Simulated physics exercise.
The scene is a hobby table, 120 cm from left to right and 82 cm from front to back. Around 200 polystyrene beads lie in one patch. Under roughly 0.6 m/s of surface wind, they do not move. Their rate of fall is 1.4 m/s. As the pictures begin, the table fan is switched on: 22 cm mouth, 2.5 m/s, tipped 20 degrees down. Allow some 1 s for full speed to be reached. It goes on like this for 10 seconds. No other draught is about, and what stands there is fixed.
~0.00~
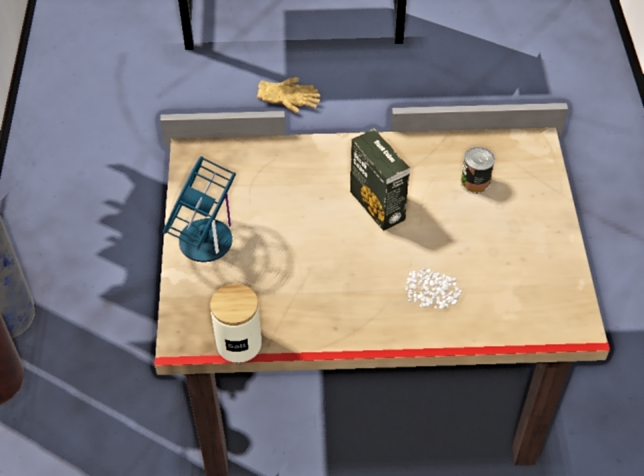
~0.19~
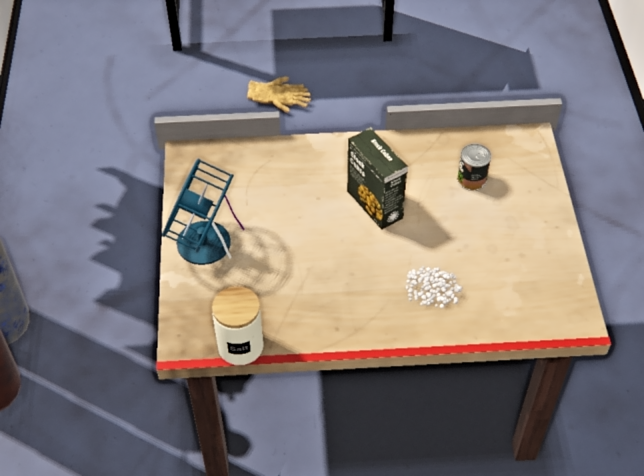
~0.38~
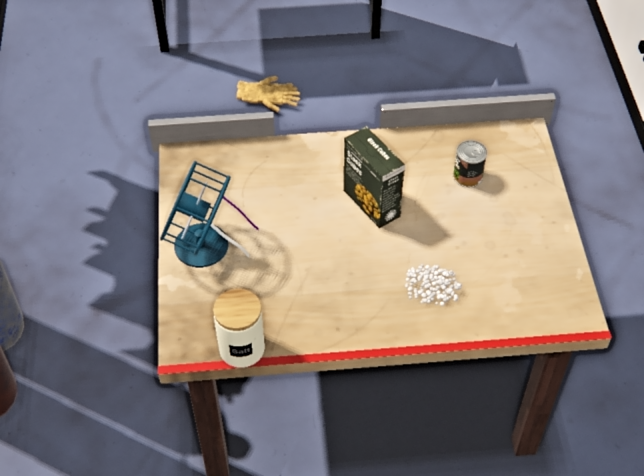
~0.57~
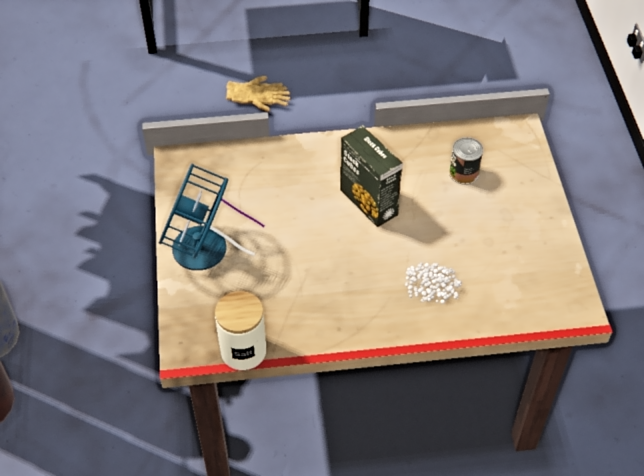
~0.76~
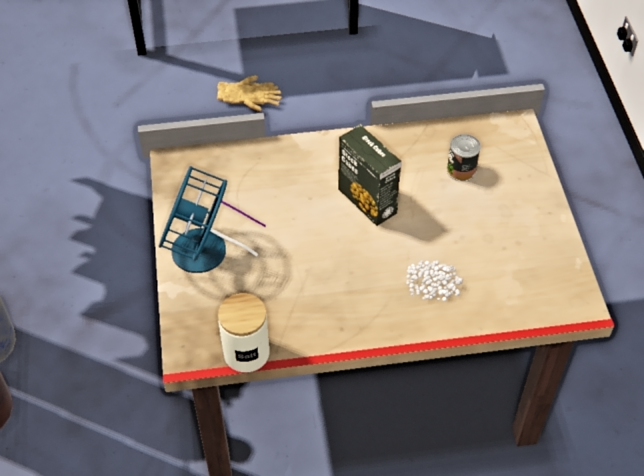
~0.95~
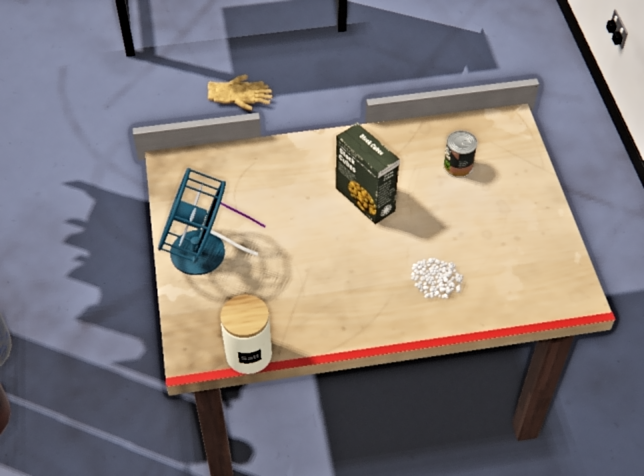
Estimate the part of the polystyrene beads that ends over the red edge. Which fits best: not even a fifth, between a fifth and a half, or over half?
The best fit is between a fifth and a half.
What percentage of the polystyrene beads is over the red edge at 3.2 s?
I'd put it at about 30 percent.
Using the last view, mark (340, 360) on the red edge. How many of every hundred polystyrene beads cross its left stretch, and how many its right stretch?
Estimate: Left ~ 0 %; right ~ 30 %.
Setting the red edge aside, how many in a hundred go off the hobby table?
The share comes to some 70 per cent.
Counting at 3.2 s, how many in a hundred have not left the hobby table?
Near 0 %.
After 2.0 s, 0 % are on the move or not yet settled, 32 % are over the red edge.
After 3.2 s, 0 % are on the move or not yet settled, 32 % are over the red edge.
After 5.5 s, 0 % are on the move or not yet settled, 32 % are over the red edge.
After 10.0 s, at the end, 32 % are over the red edge.
